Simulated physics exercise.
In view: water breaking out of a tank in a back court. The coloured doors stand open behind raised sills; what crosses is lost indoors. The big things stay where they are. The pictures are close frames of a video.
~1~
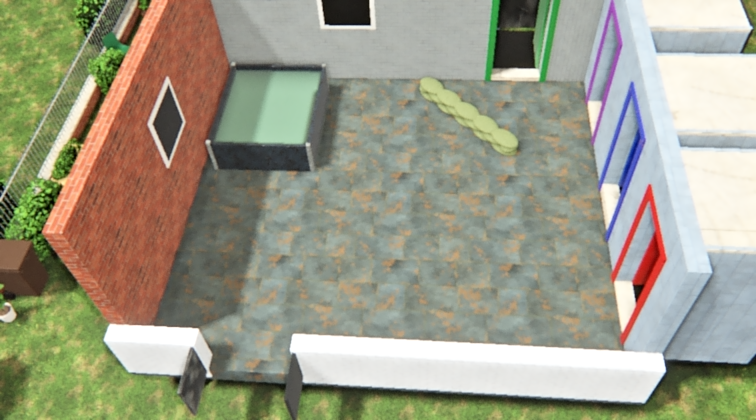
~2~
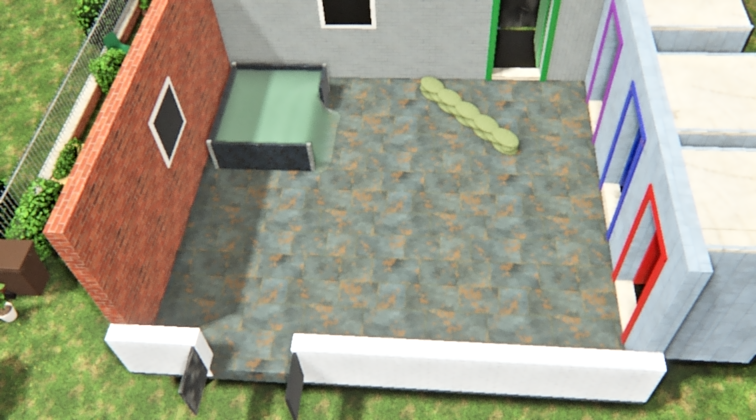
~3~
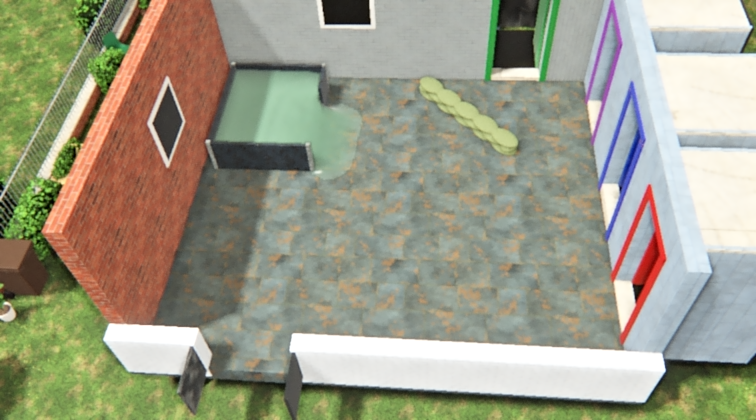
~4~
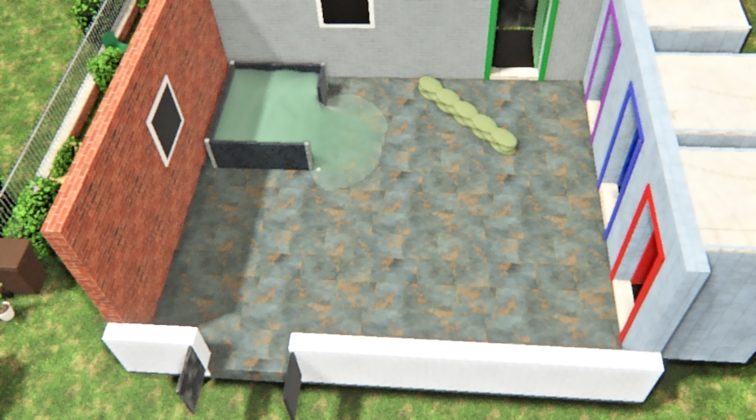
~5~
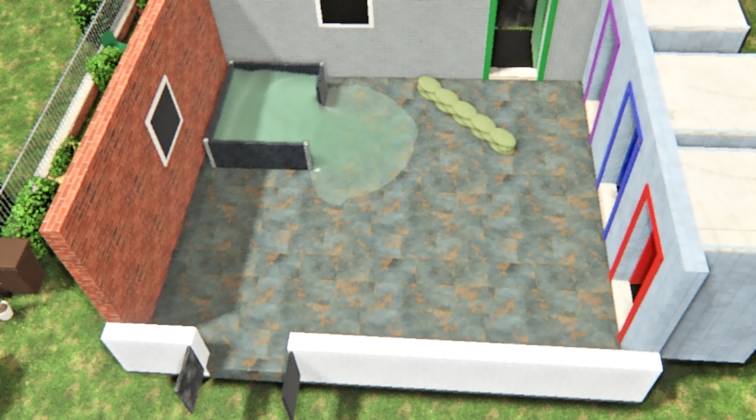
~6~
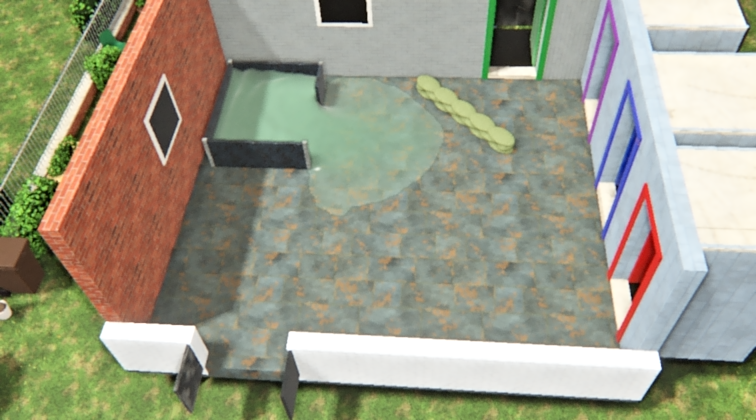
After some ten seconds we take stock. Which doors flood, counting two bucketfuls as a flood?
One by one: The purple door admits no more than that; the green door admits no more than that; the blue door admits no more than that; the red door lets in a lot.
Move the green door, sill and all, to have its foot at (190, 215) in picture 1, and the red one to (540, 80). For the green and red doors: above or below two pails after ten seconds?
One by one: Green door stays under; red door holds.
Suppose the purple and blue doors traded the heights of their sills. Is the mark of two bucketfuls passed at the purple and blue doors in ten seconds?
My reading: The purple one takes less, the blue one passes that mark.
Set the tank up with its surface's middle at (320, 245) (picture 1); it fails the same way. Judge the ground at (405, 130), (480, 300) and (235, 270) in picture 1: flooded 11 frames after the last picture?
In that order: Not flooded, flooded, free of water.
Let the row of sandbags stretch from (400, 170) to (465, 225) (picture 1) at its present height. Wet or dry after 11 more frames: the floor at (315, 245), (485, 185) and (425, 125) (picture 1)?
One after the other: Clear, wet, covered.
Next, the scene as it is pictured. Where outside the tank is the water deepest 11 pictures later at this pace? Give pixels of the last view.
I would point to (439, 117).
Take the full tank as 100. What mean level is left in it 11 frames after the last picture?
About 42 per cent.
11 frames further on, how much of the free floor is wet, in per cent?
About 40 per cent.
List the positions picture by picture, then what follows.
In the first frame, the tank at (270, 106) is whole and still.
In the second frame, the front is at (330, 112), out from the gap at (316, 134).
In the third frame, water pours out at (316, 135) and has run to (349, 110).
In the fourth frame, the front is at (379, 114), out from the gap at (315, 134).
In the fifth frame, the front is at (413, 126), out from the gap at (314, 134).
In the sixth frame, water pours out at (313, 133) and has run to (438, 129).
A moment on, water covers 25 % of the floor; the purple door not reached, the green door not reached, the blue door not reached, the red door not reached.
Next, water covers 40 % of the floor; the purple door not reached, the green door not reached, the blue door wet at the sill, nothing in, the red door not reached.
Then, water covers 55 % of the floor; the purple door wet at the sill, nothing in, the green door wet at the sill, nothing in, the blue door wet at the sill, nothing in, the red door under two buckets in.
Later, water covers 65 % of the floor; the purple door wet at the sill, nothing in, the green door wet at the sill, nothing in, the blue door under two buckets in, the red door over two buckets in.
In the end, water covers 95 % of the floor; the purple door wet at the sill, nothing in, the green door wet at the sill, nothing in, the blue door under two buckets in, the red door far over two buckets in.
